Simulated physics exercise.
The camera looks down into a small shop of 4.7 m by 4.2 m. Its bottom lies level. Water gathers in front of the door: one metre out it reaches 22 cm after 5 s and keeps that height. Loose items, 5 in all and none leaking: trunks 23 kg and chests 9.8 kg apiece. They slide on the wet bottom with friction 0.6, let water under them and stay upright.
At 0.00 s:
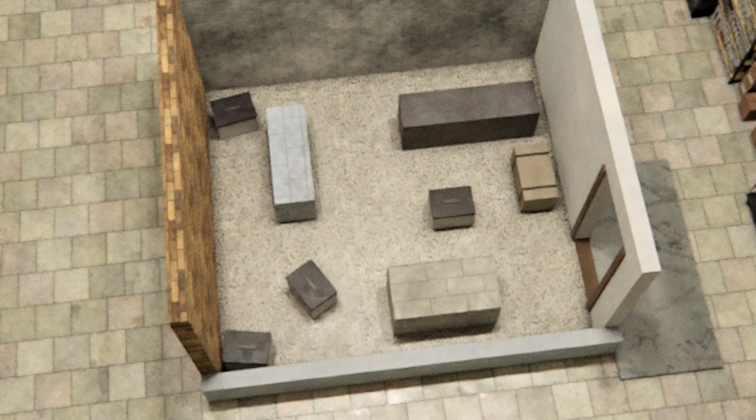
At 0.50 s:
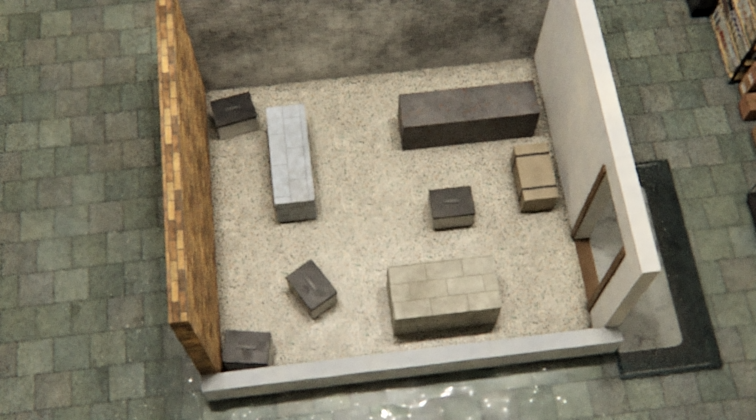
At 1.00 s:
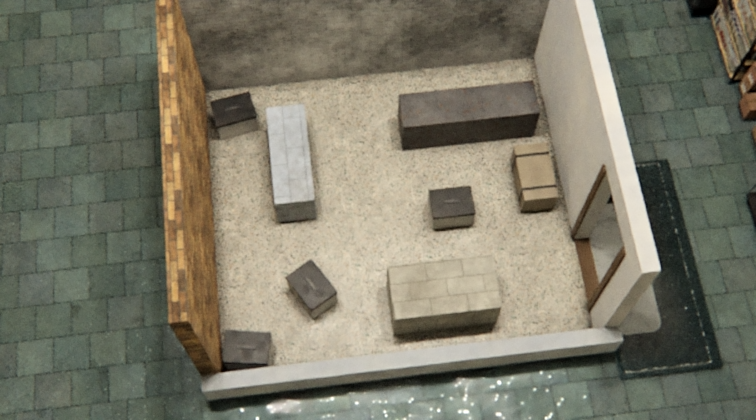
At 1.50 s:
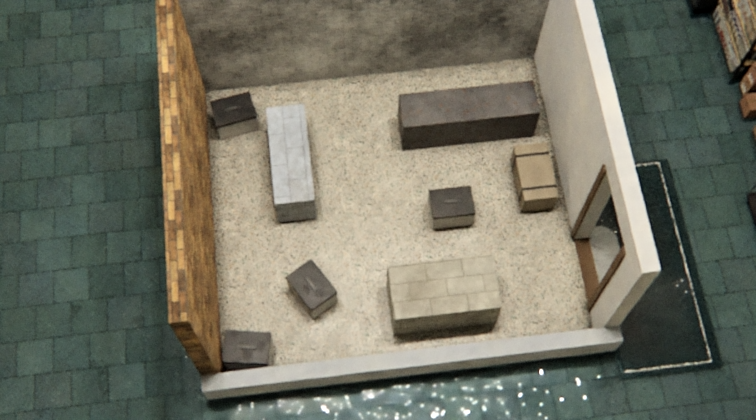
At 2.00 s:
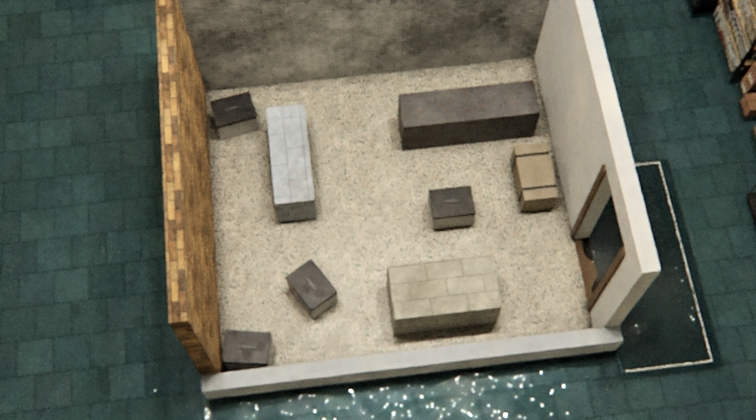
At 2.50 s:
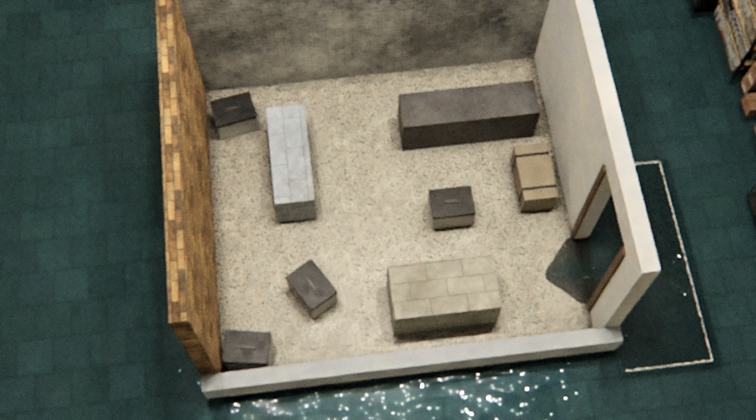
Dark water rises around a small walled room and begins seeping through its doorway.
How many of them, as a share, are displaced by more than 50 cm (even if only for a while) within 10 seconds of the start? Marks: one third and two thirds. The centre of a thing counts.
Share: Less than a third.
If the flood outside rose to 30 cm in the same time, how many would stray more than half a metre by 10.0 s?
In that case 2 of them.
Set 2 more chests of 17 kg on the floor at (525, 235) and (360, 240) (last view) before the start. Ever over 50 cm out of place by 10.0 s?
In turn: More, under.
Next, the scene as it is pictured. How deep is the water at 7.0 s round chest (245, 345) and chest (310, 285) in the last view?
Roughly 2 and 2 cm.
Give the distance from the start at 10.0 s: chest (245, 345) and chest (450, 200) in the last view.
In that order: 30 cm, 200 cm.
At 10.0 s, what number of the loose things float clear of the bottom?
3 of them.
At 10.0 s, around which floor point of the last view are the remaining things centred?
Near (334, 205).
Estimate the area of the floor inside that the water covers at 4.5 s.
About 3.5 m2.
After 3.5 s 0 of 5 are over 50 cm from their spots; 0 afloat.
After 4.5 s 0 of 5 are over 50 cm from their spots; 0 afloat.
After 7.0 s 1 of 5 are over 50 cm from their spots; 0 afloat.
After 10.0 s 1 of 5 are over 50 cm from their spots, and 1 have been at some point; 3 afloat.
